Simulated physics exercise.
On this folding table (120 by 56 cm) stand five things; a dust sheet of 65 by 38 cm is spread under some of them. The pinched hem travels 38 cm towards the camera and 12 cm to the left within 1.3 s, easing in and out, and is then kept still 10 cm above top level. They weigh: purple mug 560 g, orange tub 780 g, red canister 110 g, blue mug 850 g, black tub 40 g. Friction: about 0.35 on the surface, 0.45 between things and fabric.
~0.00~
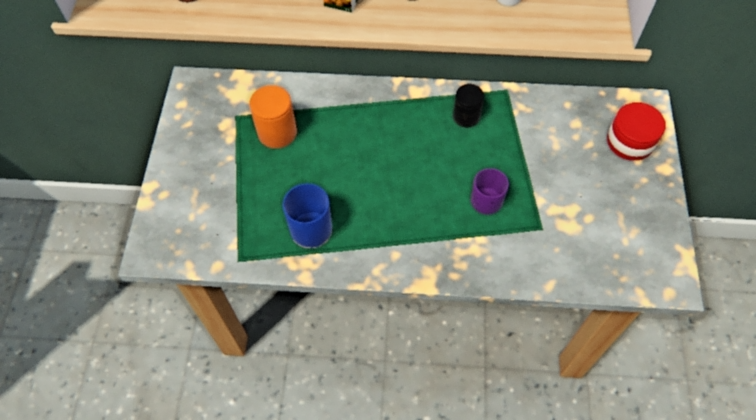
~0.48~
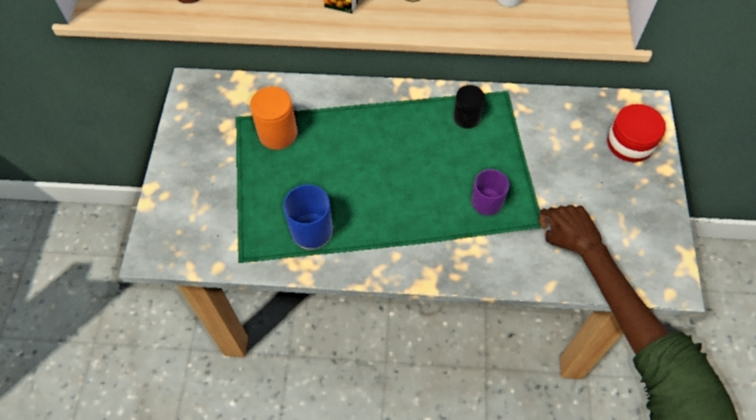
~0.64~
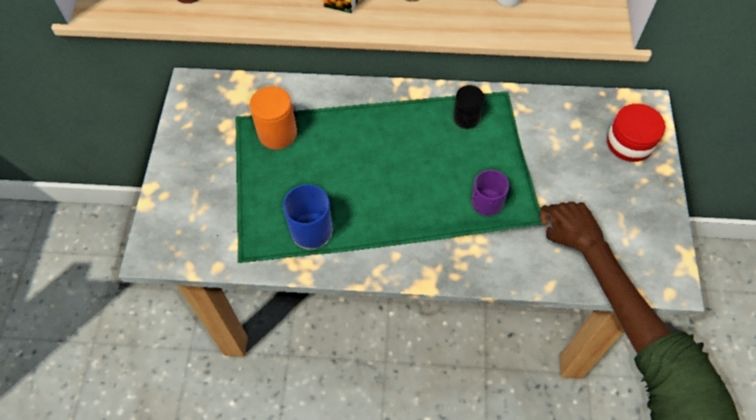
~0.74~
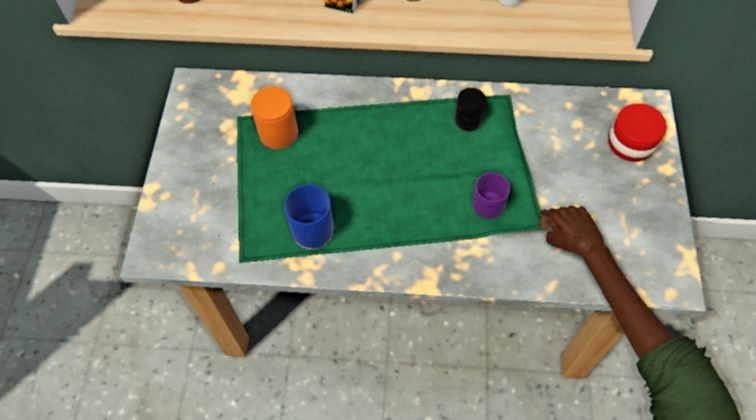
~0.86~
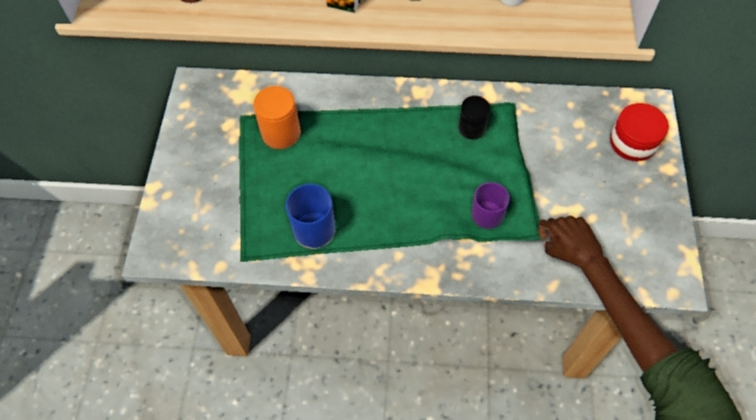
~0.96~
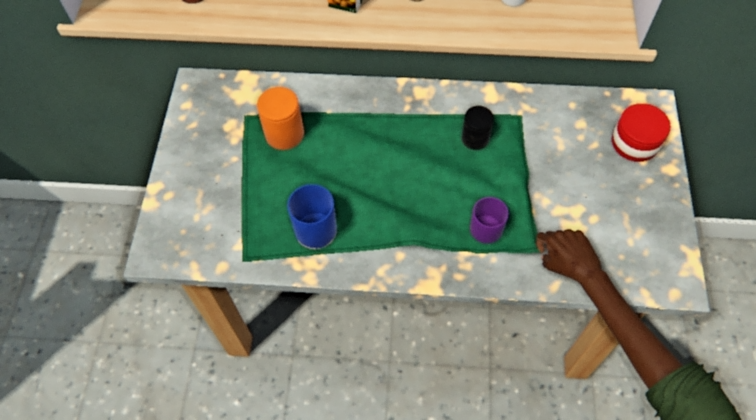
On a table, a hand drags a green cloth's corner nearer, shifting the purple and black containers.
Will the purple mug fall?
Result: Purple mug falls off.
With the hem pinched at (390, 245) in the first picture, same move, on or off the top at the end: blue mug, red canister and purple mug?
Then: Blue mug goes over, red canister remains, purple mug falls off.
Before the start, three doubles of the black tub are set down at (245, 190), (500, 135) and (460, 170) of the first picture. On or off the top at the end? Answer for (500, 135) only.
There: Falls off.
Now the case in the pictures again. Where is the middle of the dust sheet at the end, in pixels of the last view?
Near (365, 285).
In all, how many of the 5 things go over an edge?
2 of them.
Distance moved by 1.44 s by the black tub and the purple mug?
About: Black tub 25 cm, purple mug 25 cm.
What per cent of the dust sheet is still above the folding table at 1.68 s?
Some 75 per cent of it.
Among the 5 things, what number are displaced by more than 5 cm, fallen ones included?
4 of them.
After 1.2 s, 100 % of the dust sheet is still over the top; purple mug 17 cm off its start, black tub 15 cm off its start, orange tub 2 cm off its start.
After 1.4 s, 90 % of the dust sheet is still over the top; purple mug 24 cm off its start, black tub 25 cm off its start, orange tub 6 cm off its start.
After 1.7 s, 75 % of the dust sheet is still over the top; purple mug 25 cm off its start at (458, 298), black tub 37 cm off its start at (507, 245), orange tub 14 cm off its start at (326, 130).
After 1.9 s, 55 % of the dust sheet is still over the top; purple mug over the edge, black tub 48 cm off its start, orange tub 19 cm off its start.
After 3.5 s, 55 % of the dust sheet is still over the top; purple mug over the edge, black tub over the edge, orange tub 23 cm off its start at (355, 157), blue mug 7 cm off its start at (320, 234).
